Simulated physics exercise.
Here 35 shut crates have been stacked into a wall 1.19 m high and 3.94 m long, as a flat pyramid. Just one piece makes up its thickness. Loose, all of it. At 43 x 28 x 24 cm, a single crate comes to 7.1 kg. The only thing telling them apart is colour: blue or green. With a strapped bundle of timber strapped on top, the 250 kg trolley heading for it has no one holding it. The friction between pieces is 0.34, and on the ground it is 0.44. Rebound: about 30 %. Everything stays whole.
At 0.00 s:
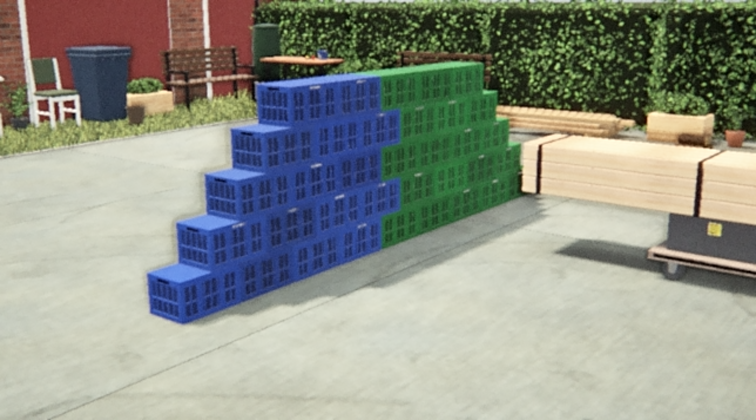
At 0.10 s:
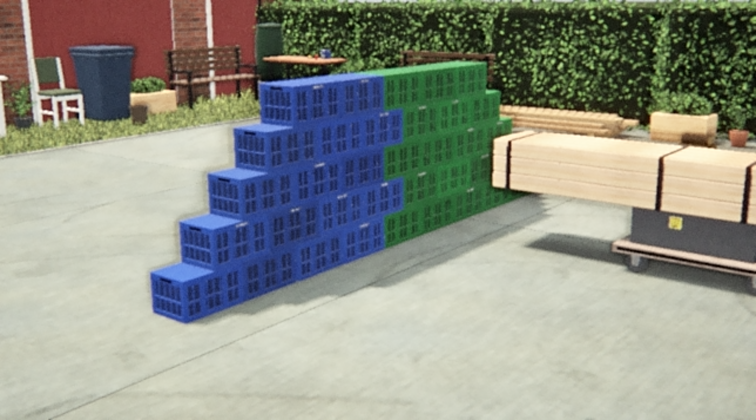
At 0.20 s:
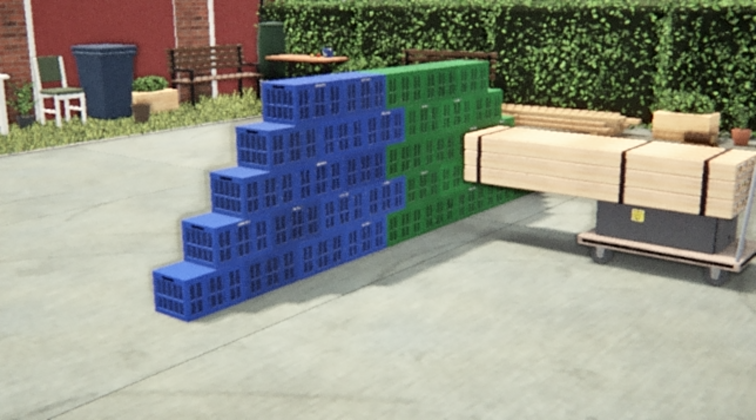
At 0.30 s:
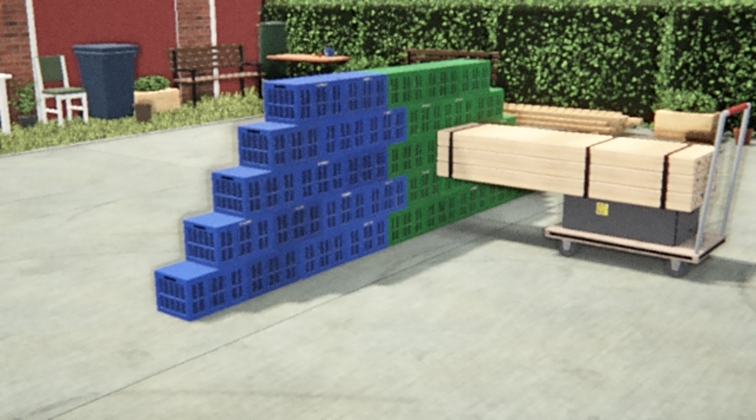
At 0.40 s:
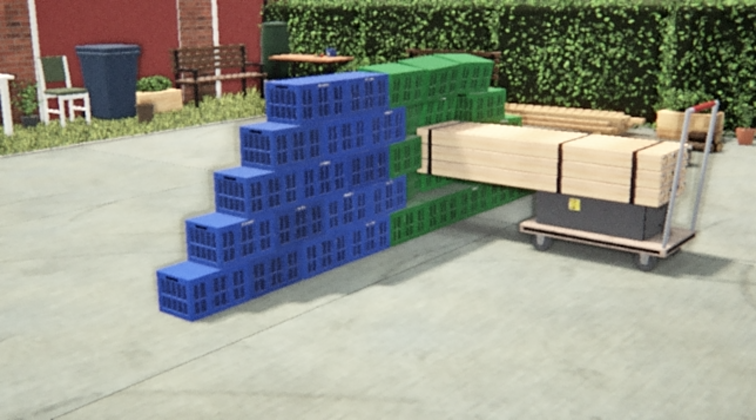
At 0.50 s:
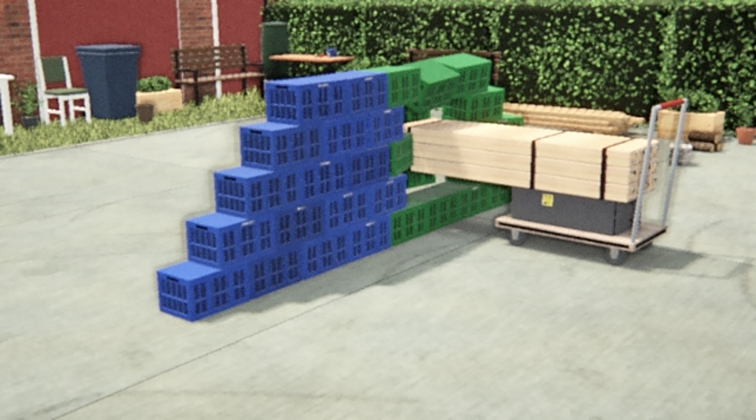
A stepped wall of blue and green crates stood on pavement as a trolley loaded with strapped planks rolled in from the right, and the planks pushed into the green side, shifting and tilting several crates.
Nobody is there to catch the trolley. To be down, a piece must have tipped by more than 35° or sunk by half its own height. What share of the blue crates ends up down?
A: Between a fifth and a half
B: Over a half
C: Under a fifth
(C) Under a fifth.
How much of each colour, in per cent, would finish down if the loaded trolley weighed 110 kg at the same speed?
You'd get green at 60 and blue at 10 per cent down.
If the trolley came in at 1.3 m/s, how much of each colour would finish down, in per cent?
Share down, in per cent: Green 60, blue 10.
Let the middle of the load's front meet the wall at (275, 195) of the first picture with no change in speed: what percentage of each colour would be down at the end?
Result - green: 0 %; blue: 50 %.
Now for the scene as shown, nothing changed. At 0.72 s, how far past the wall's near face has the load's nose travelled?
At that moment, around 80 cm past it.
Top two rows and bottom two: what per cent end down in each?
That's 70% up top and 10% at the bottom.
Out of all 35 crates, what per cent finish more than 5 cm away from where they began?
45 percent of them have shifted.
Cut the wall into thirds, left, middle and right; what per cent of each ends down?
The thirds come out at 0 on the left, 60 in the middle and 40 on the right, in per cent.
After 0.72 s, load 78 cm past the wall's line, still rolling; none of the 16 blue crates down (6 of 35 in all colours); top blue crate unmoved; top green crate 32° from how it stood, 15 cm lower.
After 1.18 s, load 1.53 m past the wall's line, still rolling; none of the 16 blue crates down (9 of 35 in all colours); top blue crate unmoved; top green crate on its side.
After 1.78 s, load 2.31 m past the wall's line, still rolling; 2 of the 16 blue crates down (13 of 35 in all colours); top blue crate unmoved; top green crate on its side.
After 2.64 s, load 3.10 m past the wall's line, still rolling; 2 of the 16 blue crates down (13 of 35 in all colours); top blue crate unmoved; top green crate on its side.
In the end (4.5 s), load 3.63 m past the wall's line, stopped; 2 of the 16 blue crates down (13 of 35 in all colours); top blue crate unmoved; top green crate on its side. That is 12 per cent. From the last view, middles, top blue crate near (307, 100), top green crate near (155, 88).
